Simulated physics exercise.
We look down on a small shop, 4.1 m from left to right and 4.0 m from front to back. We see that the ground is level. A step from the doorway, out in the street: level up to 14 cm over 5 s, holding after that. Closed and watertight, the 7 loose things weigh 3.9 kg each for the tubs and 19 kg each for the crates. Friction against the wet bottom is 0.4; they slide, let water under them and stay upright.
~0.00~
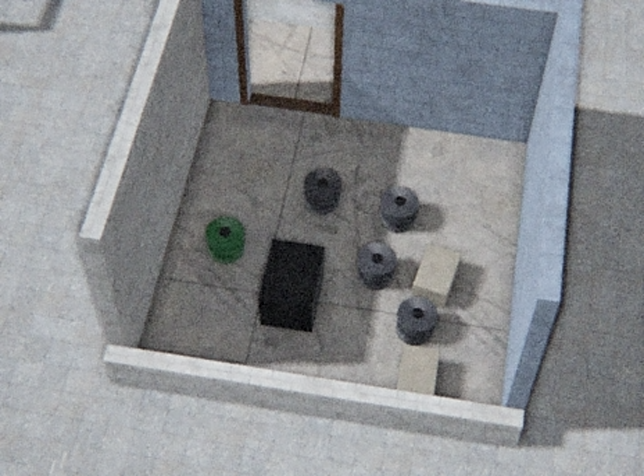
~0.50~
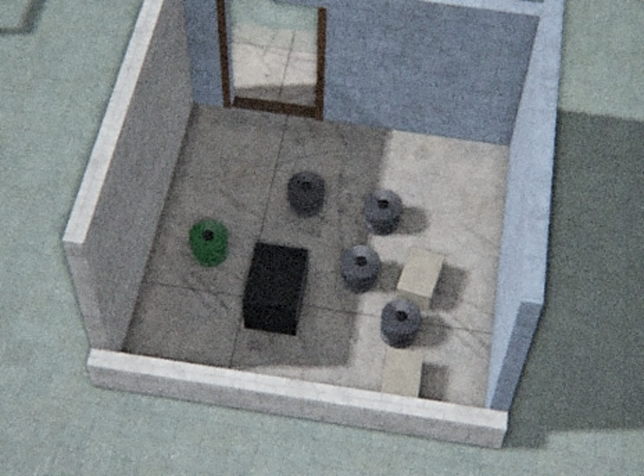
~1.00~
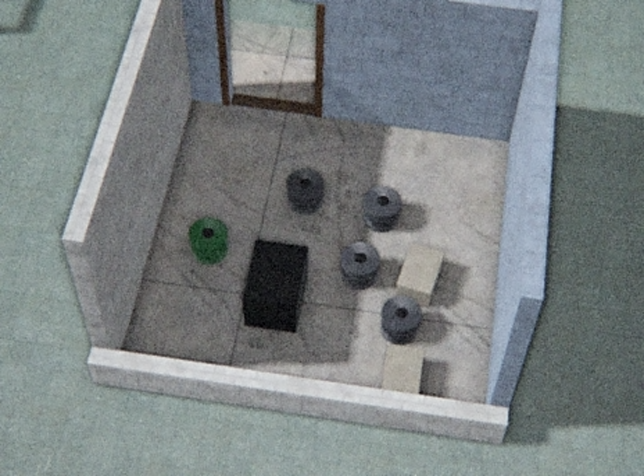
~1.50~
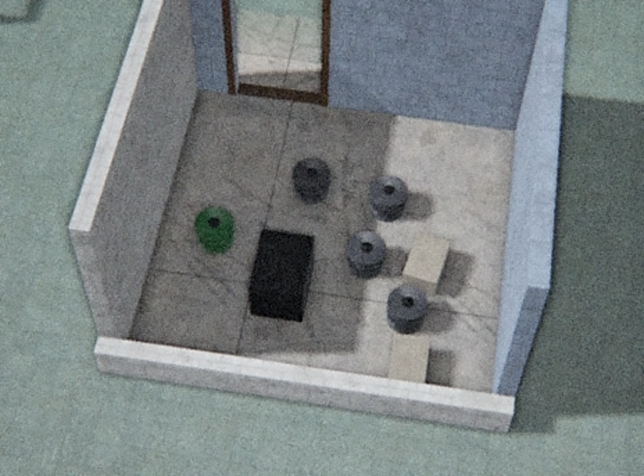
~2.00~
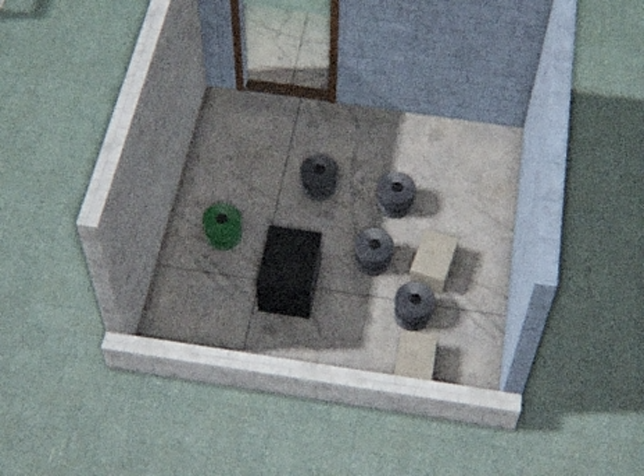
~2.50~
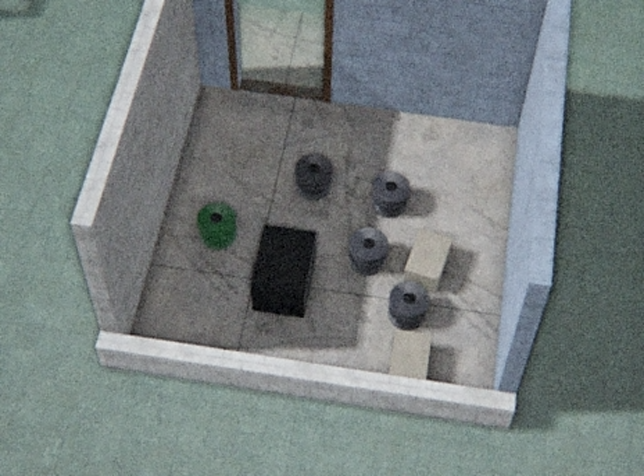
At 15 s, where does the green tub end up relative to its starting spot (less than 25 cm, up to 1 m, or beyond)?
It is swept a long way.
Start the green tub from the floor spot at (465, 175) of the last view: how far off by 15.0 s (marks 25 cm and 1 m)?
In that run it wanders a bit.
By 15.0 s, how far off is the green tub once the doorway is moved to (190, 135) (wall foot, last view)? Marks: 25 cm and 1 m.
With that change, the green tub stays nearly motionless.
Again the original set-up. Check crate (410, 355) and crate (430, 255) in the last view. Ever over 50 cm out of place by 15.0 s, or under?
In turn: Below and below.
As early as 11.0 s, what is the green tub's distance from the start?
By that time, close to 200 cm.
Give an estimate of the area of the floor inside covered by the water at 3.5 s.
About 1.0 m2.
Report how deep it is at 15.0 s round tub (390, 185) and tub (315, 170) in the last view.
Close to 5 and 6 centimetres.
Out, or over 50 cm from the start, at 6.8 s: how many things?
I make it 1 by then.
After 3.5 s the green tub is near (216, 218), 0.0 m from its start, aground; 0 afloat.
After 6.8 s the green tub is near (201, 250), 0.5 m from its start, afloat; 2 afloat.
After 11.0 s the green tub is near (302, 344), 1.9 m from its start, afloat; 3 afloat.
After 15.0 s the green tub is near (450, 315), 2.9 m from its start, afloat; 5 afloat.
